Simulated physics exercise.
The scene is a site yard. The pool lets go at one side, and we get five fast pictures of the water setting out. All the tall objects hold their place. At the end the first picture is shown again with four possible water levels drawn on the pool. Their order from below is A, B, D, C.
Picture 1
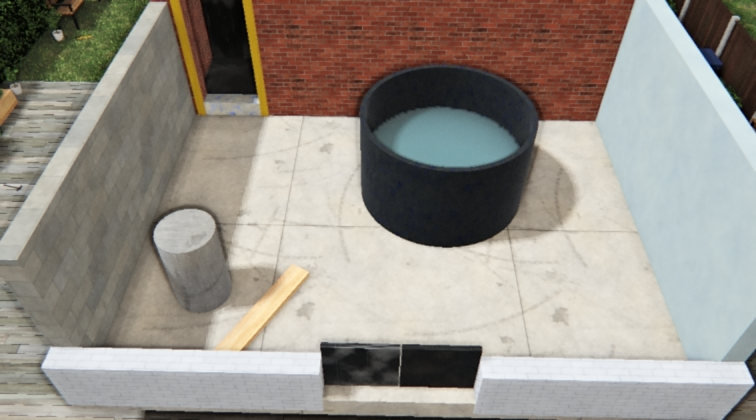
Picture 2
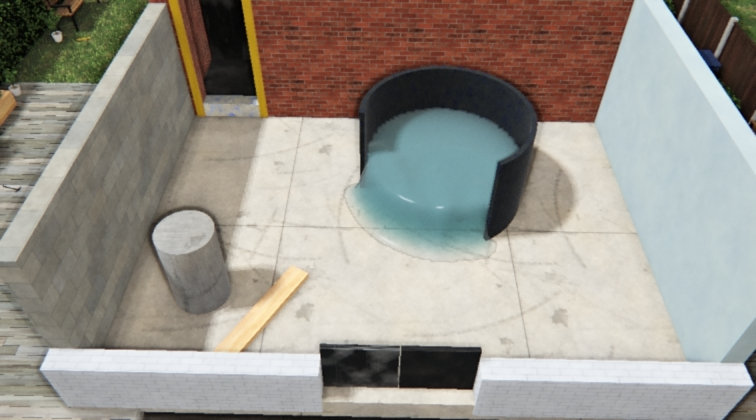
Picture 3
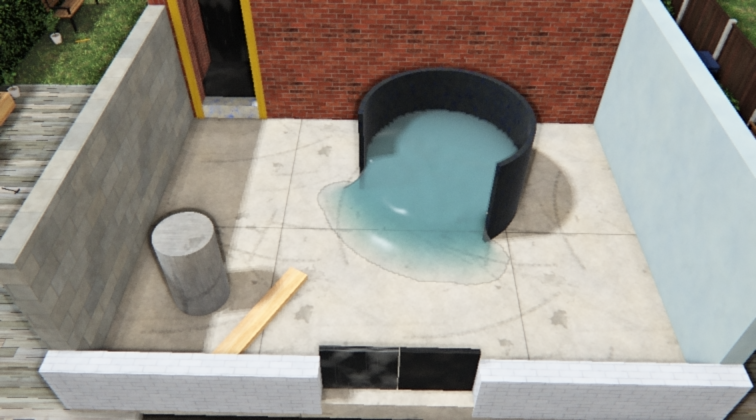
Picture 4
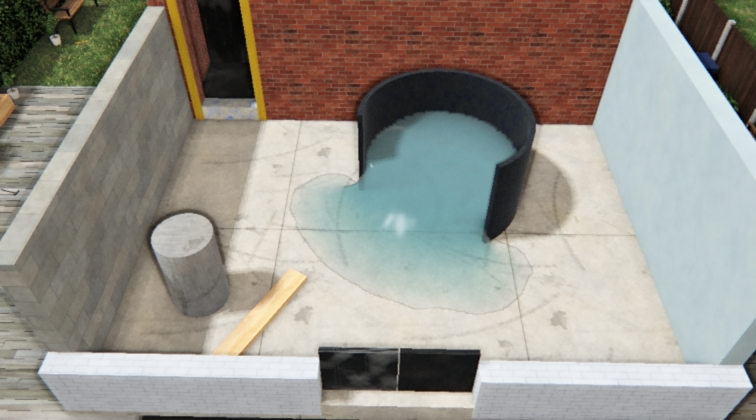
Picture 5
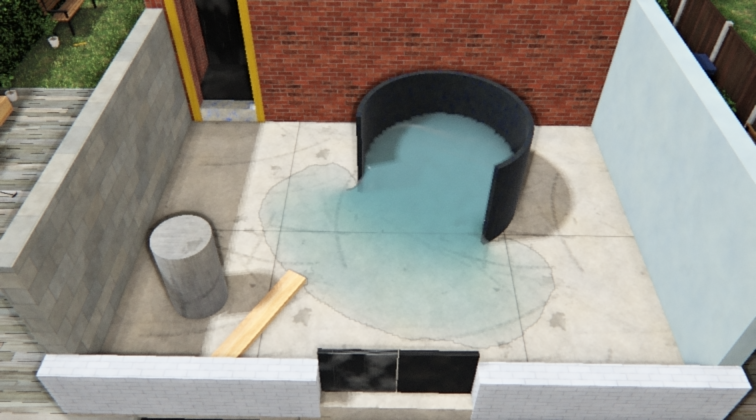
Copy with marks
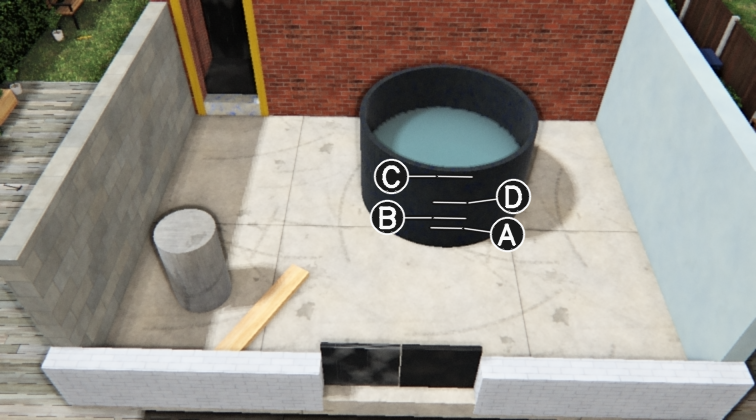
In a walled yard, water pours from the open front of a dark round pool and spreads.
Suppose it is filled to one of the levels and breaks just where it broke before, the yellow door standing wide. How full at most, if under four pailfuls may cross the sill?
It is D.
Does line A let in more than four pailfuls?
No, that is safe.
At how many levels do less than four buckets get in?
Three.
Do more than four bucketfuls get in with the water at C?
Yes, that goes wrong.
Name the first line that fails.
It is C.
In white, A at (447, 228); B at (448, 218); C at (454, 176); D at (450, 202); from the bottom up A, B, D, C.
With A, nothing gets over.
With B, nothing gets over.
With C, about 10 bucketfuls get in.
With D, a splash gets over, under a bucket.
